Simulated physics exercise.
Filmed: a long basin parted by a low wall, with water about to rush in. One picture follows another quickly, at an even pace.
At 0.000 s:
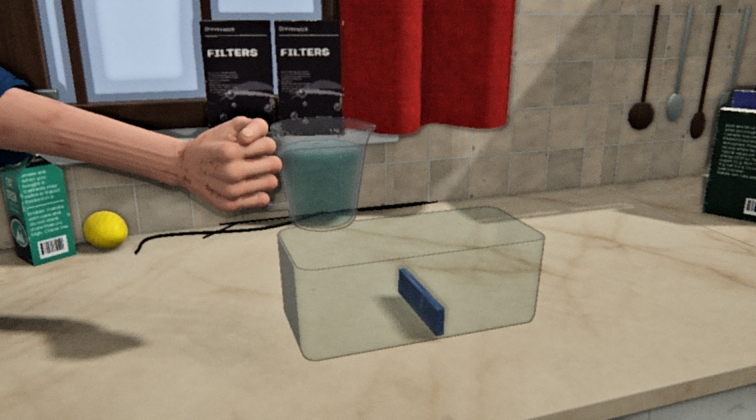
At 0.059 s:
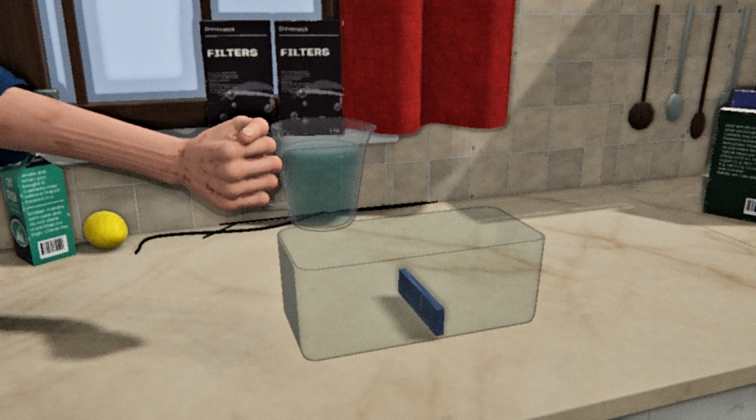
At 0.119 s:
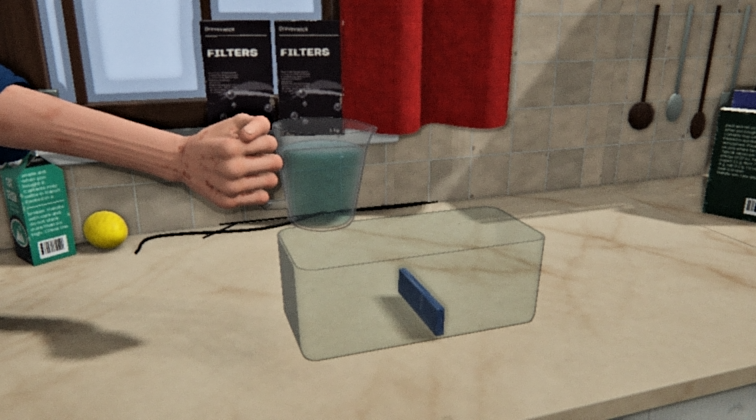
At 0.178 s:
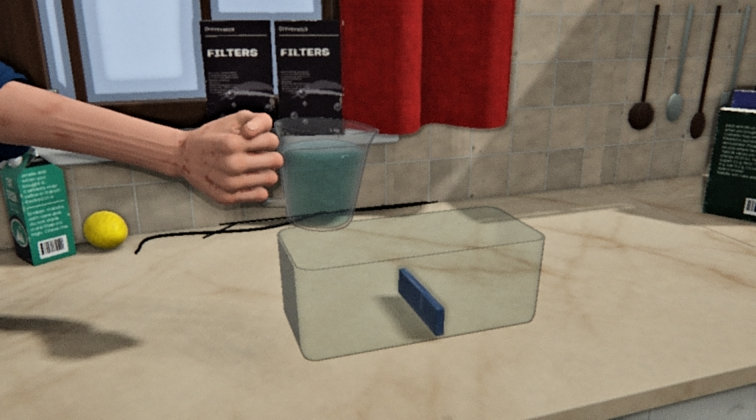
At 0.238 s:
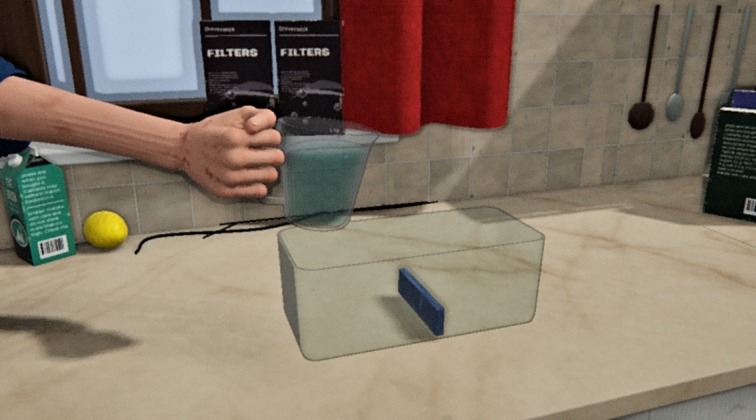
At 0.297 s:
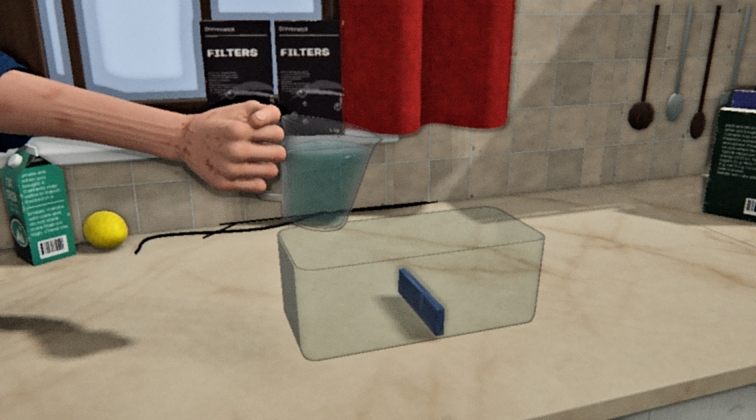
A hand holding a clear jug of blue-green water tilts it slightly to the right, slowly at first and then a little more, above a long transparent basin with a low blue wall inside, on a kitchen counter.
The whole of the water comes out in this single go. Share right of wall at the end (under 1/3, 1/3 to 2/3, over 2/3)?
The share right of the wall will be moderate, one third to two thirds.
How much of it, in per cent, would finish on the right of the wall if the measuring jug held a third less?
I'd put it at some 30 %.
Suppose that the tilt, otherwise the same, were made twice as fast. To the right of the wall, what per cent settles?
Around 50 percent ends up there.
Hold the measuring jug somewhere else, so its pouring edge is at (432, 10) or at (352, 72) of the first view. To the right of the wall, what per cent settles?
The first gives 65 %, the second 35 %.
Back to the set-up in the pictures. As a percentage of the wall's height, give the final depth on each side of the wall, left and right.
About 30 left, about 50 right.
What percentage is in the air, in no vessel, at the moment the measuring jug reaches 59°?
Estimated: 10 per cent or thereabouts.
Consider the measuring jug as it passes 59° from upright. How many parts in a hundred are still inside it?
Near 85 in a hundred still remains.
A moment on, the measuring jug is tipped part way and 85 per cent is still to pour, 1 is left of the wall and 3 right of it.
Next, the measuring jug is tipped on its side and 34 per cent is still to pour, 14 is left of the wall and 40 right of it.
Then the measuring jug is tipped on its side and 4 per cent is still to pour, 36 is left of the wall and 59 right of it.
Later the measuring jug is tipped on its side and 0 per cent is still to pour, 41 is left of the wall and 59 right of it.
In the end 41 per cent lies left of the wall, 59 right of it and 0 outside.
